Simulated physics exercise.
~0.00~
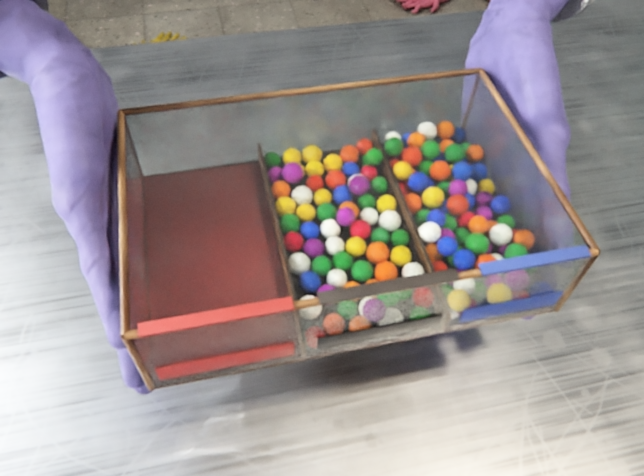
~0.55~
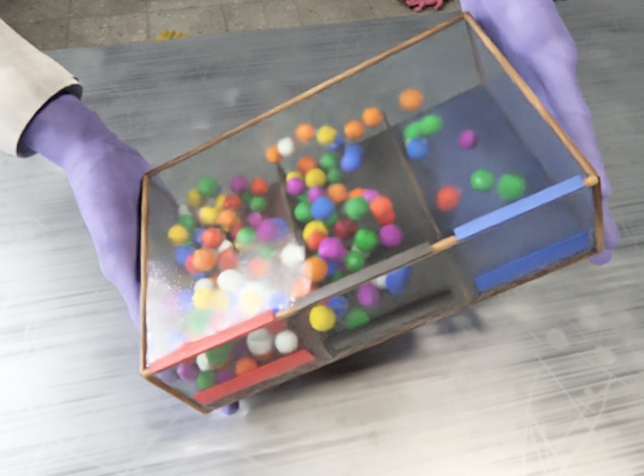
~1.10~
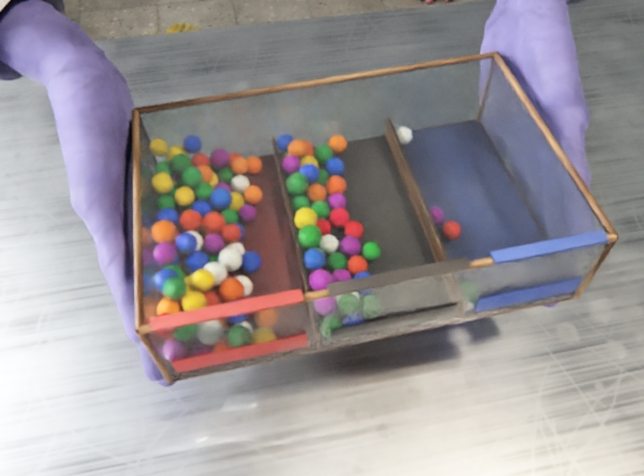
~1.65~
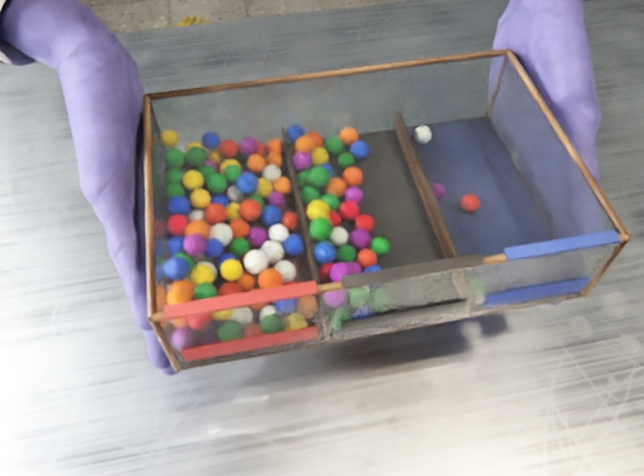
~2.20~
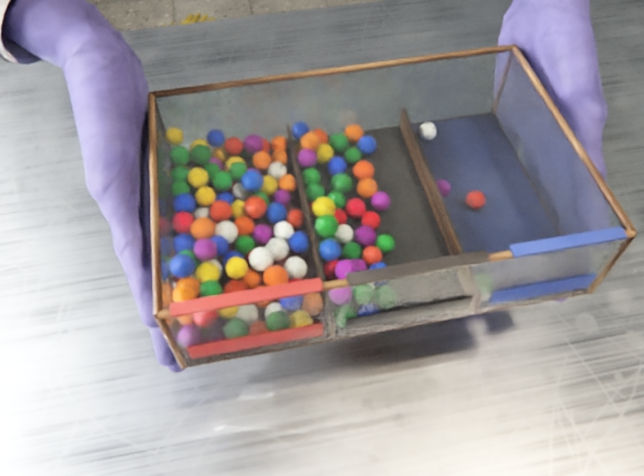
A clear, copper-edged box full of small multicoloured balls moves in two purple-gloved hands above a streaked grey table, seen from above at an angle. Low walls divide it into a red section on the left, a black one in the middle and a blue one on the right. At first the balls crowd the middle and right sections, leaving the red one empty. The hands shake the box and tip it down to the left, and the balls tumble leftward over the dividers. The box then comes back level and the balls settle, most in red, many in black and only a few in blue.
